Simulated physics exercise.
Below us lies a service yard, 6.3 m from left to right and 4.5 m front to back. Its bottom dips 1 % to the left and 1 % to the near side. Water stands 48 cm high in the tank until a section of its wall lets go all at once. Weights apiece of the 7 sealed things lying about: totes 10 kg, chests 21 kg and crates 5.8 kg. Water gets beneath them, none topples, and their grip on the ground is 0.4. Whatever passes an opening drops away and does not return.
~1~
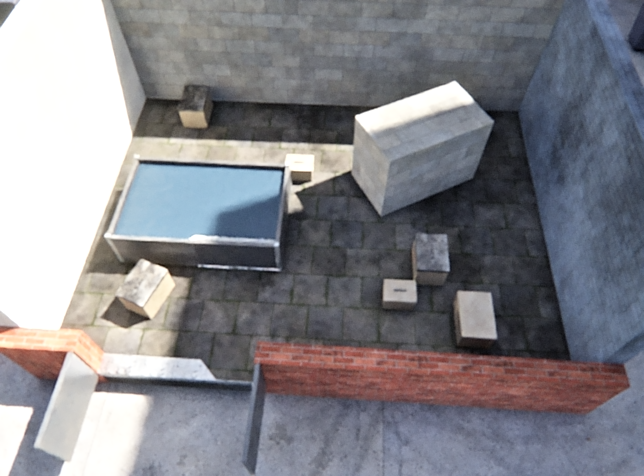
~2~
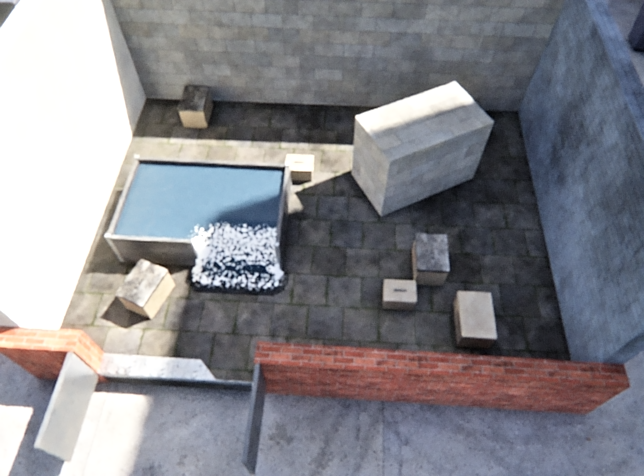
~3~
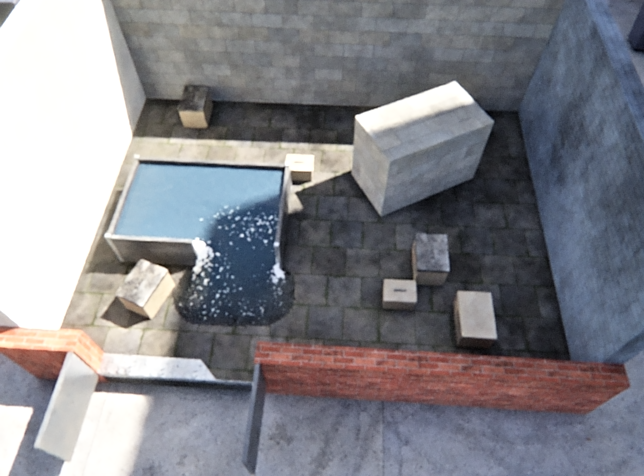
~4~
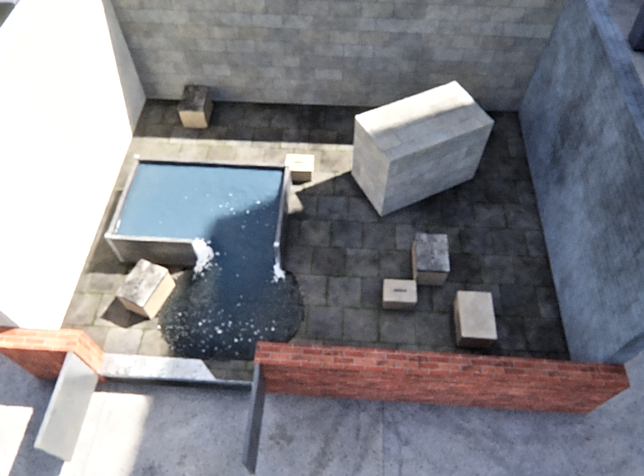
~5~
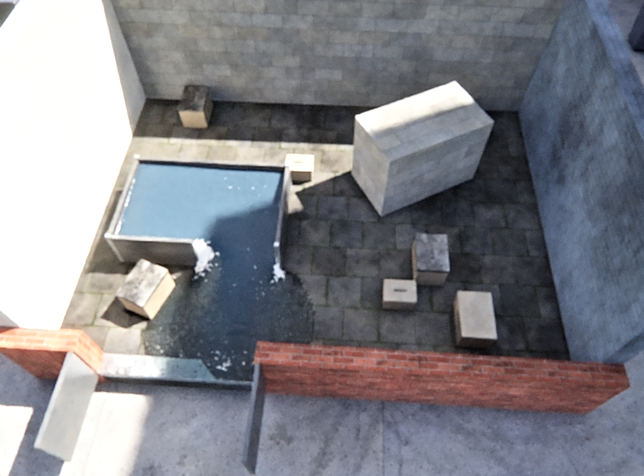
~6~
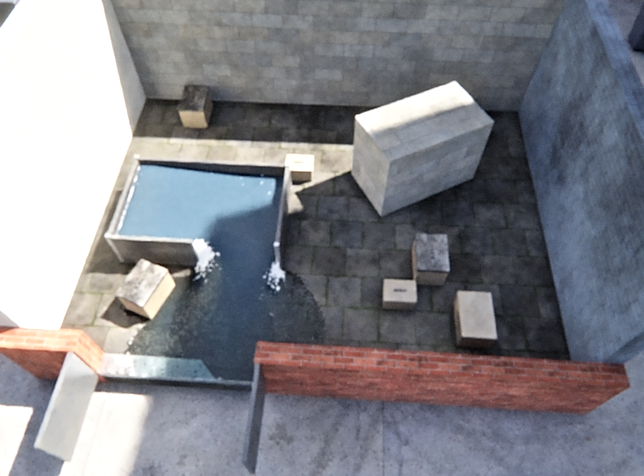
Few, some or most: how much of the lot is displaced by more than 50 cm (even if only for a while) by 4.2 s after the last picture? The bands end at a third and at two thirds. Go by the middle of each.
Share: Under a third.
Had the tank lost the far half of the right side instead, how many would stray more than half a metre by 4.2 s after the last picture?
Then 3.
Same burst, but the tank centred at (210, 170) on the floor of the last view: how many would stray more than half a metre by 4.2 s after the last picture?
Then 1.
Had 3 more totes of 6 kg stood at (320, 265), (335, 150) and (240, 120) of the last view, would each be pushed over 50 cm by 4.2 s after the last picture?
In that order: Under, short of it, short of it.
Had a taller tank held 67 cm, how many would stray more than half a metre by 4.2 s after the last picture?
In that case 1 of them.
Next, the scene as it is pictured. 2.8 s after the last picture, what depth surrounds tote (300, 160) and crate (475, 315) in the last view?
Roughly 0 and 6 cm.
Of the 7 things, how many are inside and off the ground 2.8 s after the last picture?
At that moment 1.
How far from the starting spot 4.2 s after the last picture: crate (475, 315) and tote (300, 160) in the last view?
In turn: 200 cm, 0 cm.
Then, 0.4 s after the last picture 0 of 7 are over 50 cm from their spots; 0 afloat.
Then, 1.5 s after the last picture 0 of 7 are over 50 cm from their spots; 0 afloat.
Then, 2.8 s after the last picture 1 of 7 are over 50 cm from their spots; 1 afloat.
Then, 4.2 s after the last picture 1 of 7 are over 50 cm from their spots, and 1 have been at some point; 0 afloat.
